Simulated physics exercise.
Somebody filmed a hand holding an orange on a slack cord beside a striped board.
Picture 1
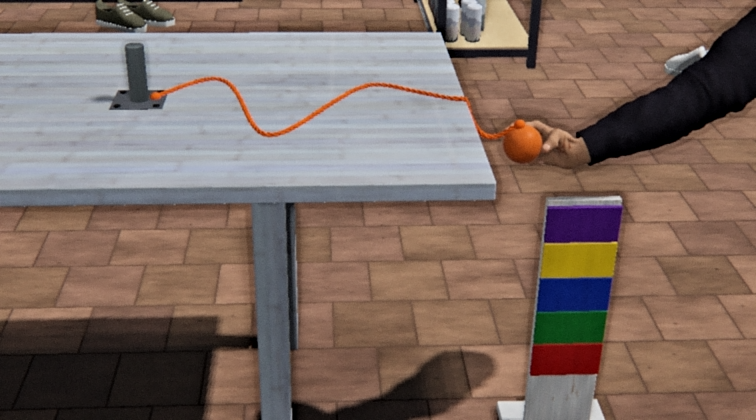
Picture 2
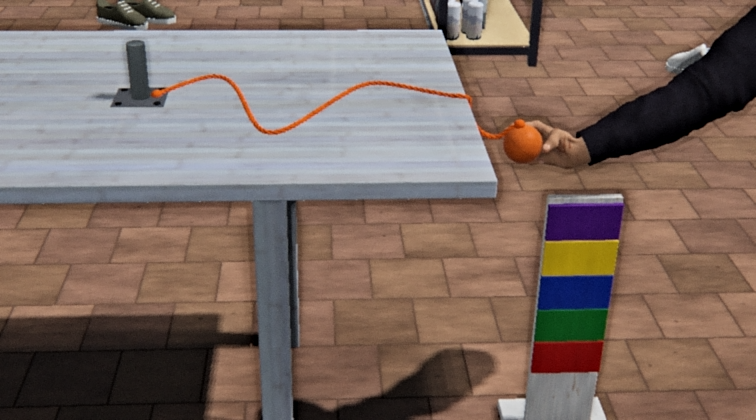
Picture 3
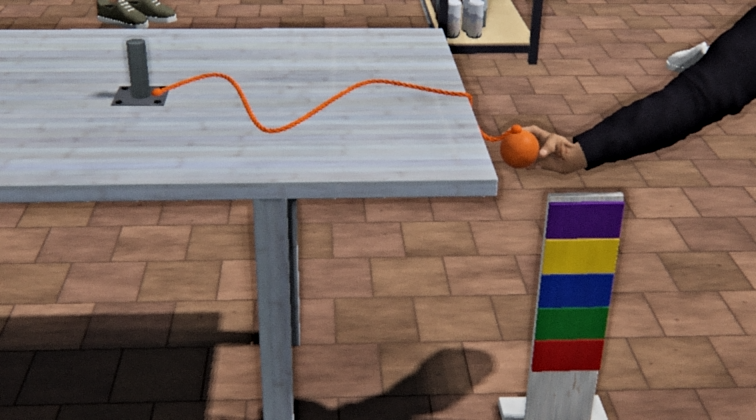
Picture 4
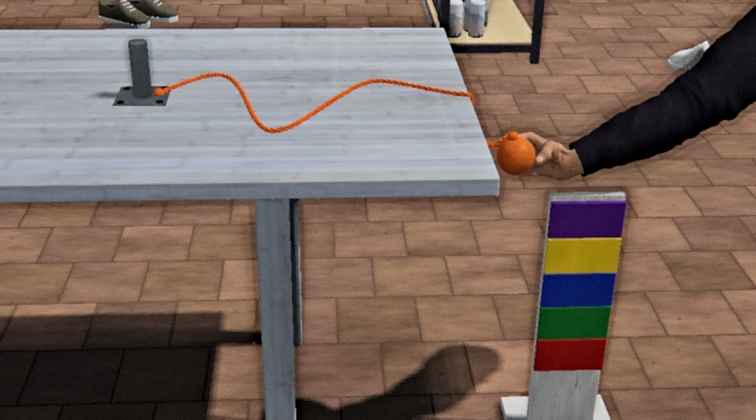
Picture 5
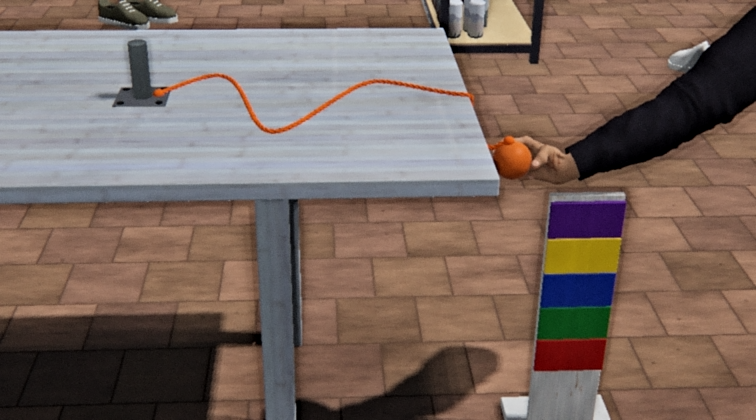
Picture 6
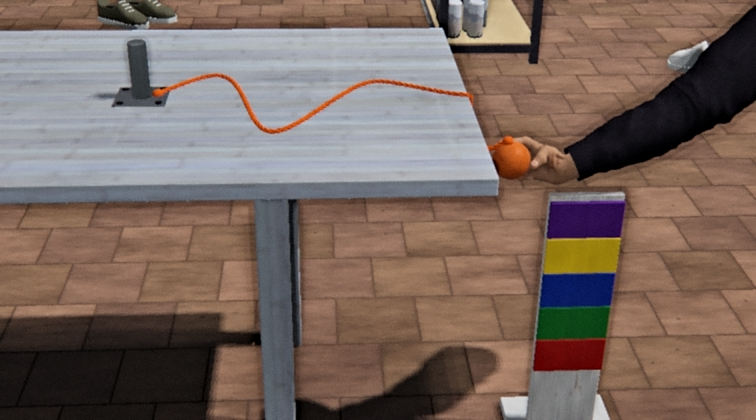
To begin with, a hand holds an orange ball just past the right edge of a pale table, its slack orange cord winding back to a metal post, above a color-striped board. The hand then shifts the ball slightly left and down, close against the table's edge, while the cord on the tabletop barely changes.
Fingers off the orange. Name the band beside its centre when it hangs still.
At red.
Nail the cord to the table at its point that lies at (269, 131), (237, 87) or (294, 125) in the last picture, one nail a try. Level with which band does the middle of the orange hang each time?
Taking them in turn: Yellow; green; yellow.
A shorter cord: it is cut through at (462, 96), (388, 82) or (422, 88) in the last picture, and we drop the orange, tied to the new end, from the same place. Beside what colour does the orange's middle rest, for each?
One after the other, blue; purple; yellow.
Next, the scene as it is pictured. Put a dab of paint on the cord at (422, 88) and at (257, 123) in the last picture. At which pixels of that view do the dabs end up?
They go to (464, 232) and to (377, 97).
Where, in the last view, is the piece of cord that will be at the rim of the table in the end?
It lies at about (318, 111).
Soon after, orange near (429, 350); level with red.
After that, orange near (471, 347); level with red.
In the end, orange near (448, 352); level with red. Its centre hangs level with the red band.
